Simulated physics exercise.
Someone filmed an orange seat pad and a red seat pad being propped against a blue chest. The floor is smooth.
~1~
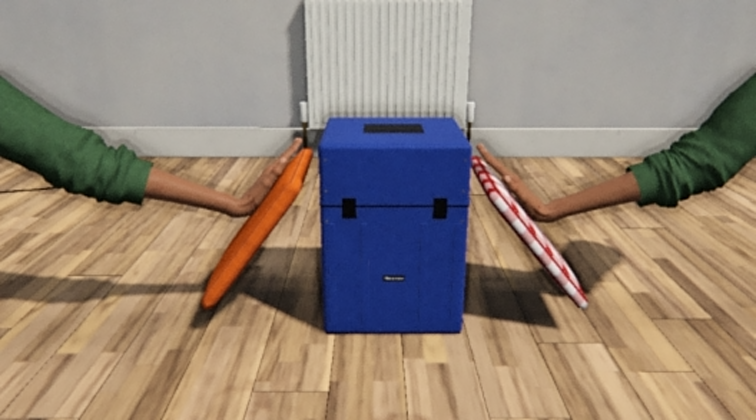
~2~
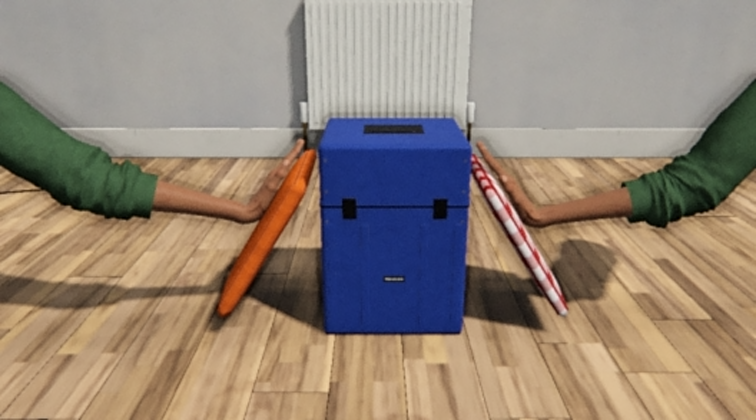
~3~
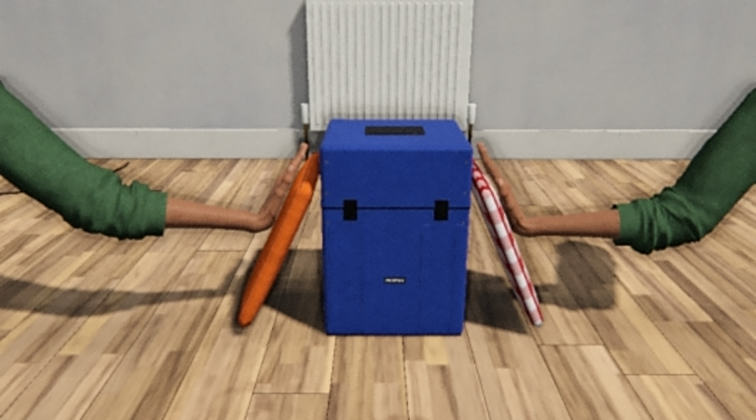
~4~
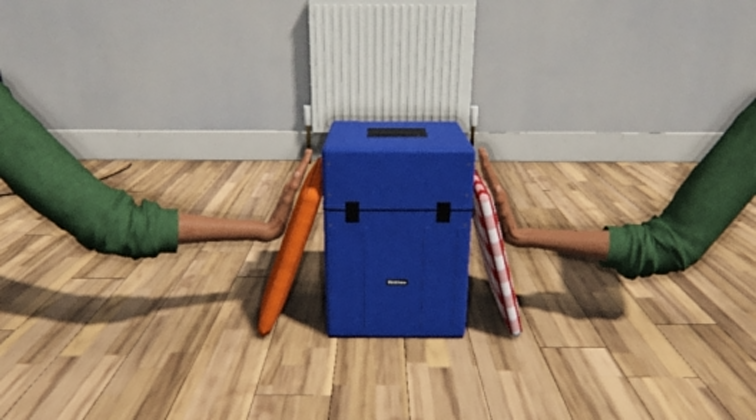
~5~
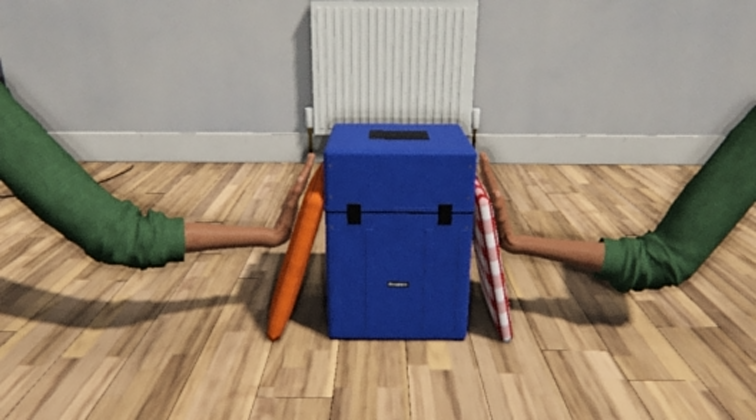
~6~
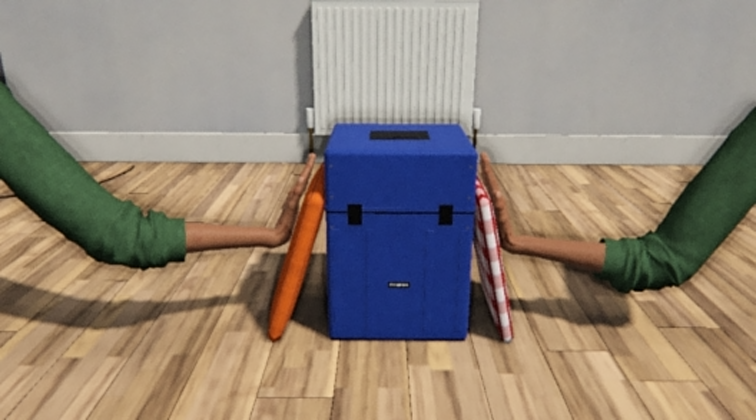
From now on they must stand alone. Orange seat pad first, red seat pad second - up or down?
Orange seat pad up, red seat pad up.
Then, 0.26 s later than the last view, orange seat pad against the side near (303, 246); red seat pad against the side near (485, 248).
Finally, orange seat pad against the side near (303, 246); red seat pad against the side near (485, 248). The orange seat pad holds its lean and the red seat pad remains propped up.
